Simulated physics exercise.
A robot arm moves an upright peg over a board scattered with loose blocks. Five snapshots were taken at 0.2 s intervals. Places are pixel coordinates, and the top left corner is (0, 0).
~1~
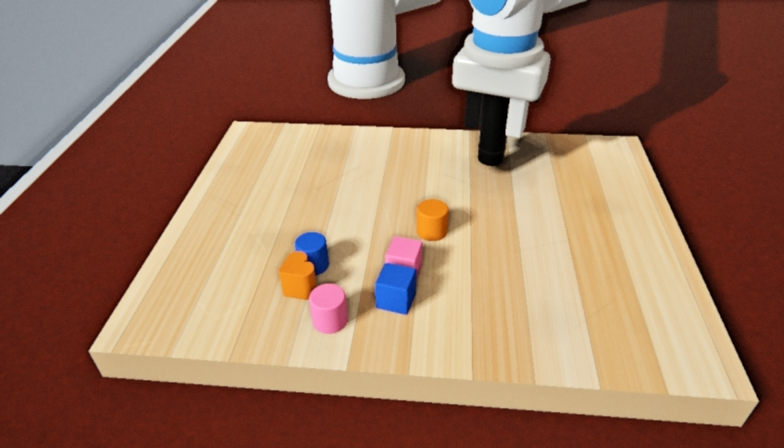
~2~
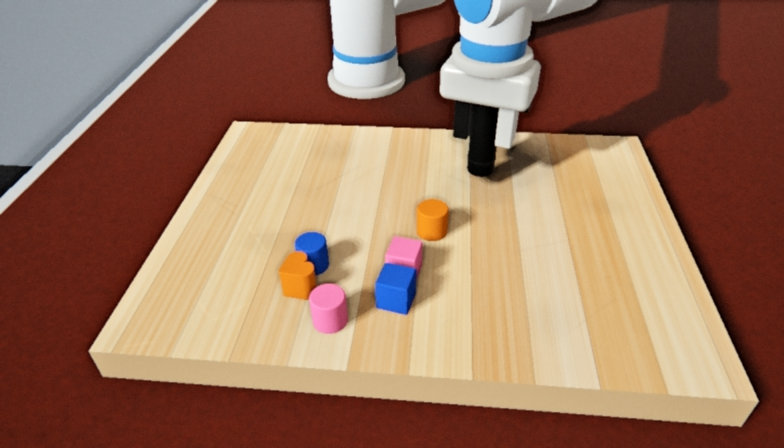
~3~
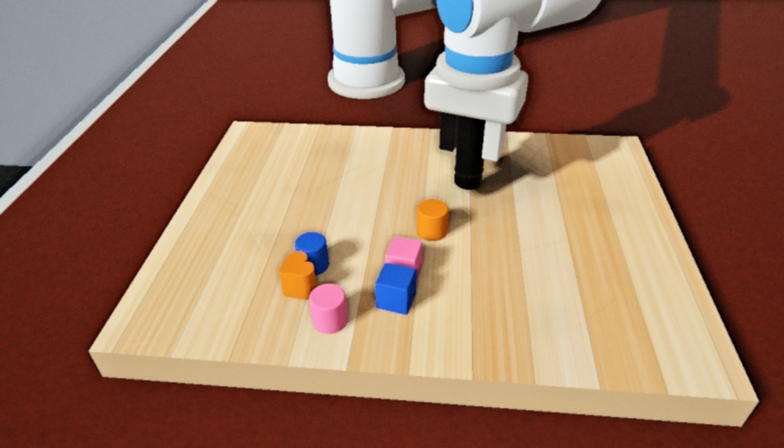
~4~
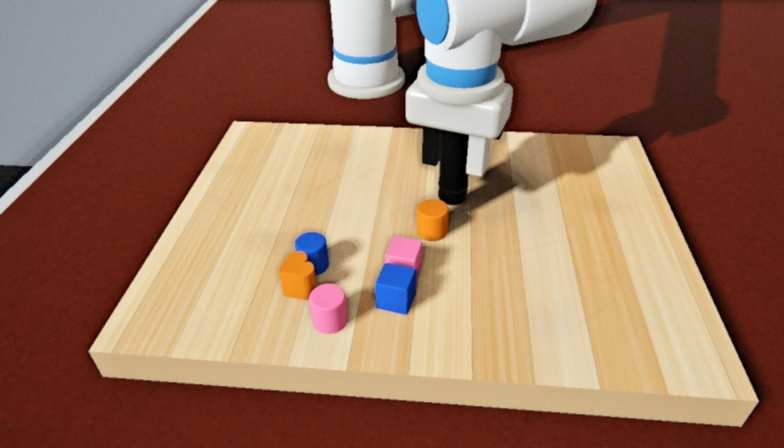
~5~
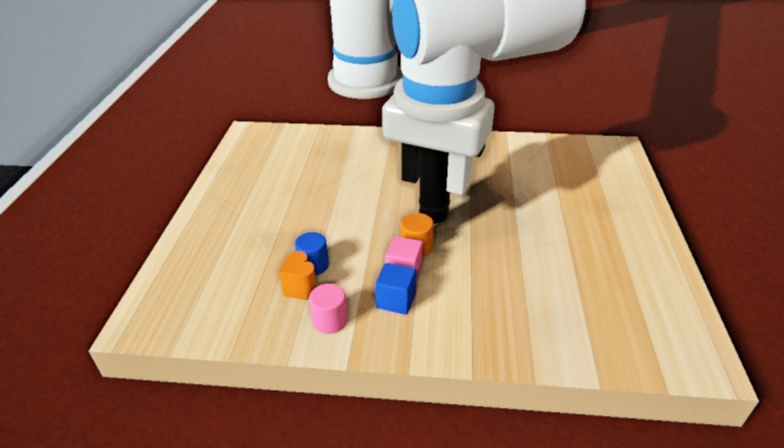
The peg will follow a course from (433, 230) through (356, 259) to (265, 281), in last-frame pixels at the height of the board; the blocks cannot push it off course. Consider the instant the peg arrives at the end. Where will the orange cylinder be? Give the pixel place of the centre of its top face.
It comes to (348, 260).
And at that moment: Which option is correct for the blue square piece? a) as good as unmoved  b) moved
The correct letter is b.
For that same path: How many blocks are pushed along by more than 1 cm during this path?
The answer is three or more blocks.
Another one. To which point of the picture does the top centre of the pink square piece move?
Put as a pixel place, it's (382, 274).
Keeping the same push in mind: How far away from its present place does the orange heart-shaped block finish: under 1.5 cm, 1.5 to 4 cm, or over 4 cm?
Covers 1.5 to 4 cm.
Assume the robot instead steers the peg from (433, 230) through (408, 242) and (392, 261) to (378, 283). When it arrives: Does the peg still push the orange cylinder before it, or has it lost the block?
Still being pushed.
The first path, step by step. One third of the way, peg (382, 235); blue square piece (394, 291), turned 30° anticlockwise; pink square piece (386, 268), turned 30° anticlockwise; orange cylinder (375, 247).
Two thirds of the way, peg (323, 253); orange heart-shaped block (294, 266), turned 15° anticlockwise; blue cylinder (290, 243); blue square piece (395, 296), turned 45° anticlockwise; pink square piece (382, 274), turned 45° anticlockwise; orange cylinder (348, 260).
At the end, peg (262, 266); orange heart-shaped block (276, 272), turned 100° anticlockwise; blue cylinder (236, 245); blue square piece (395, 296), turned 45° anticlockwise; pink square piece (382, 274), turned 45° anticlockwise; orange cylinder (348, 260).
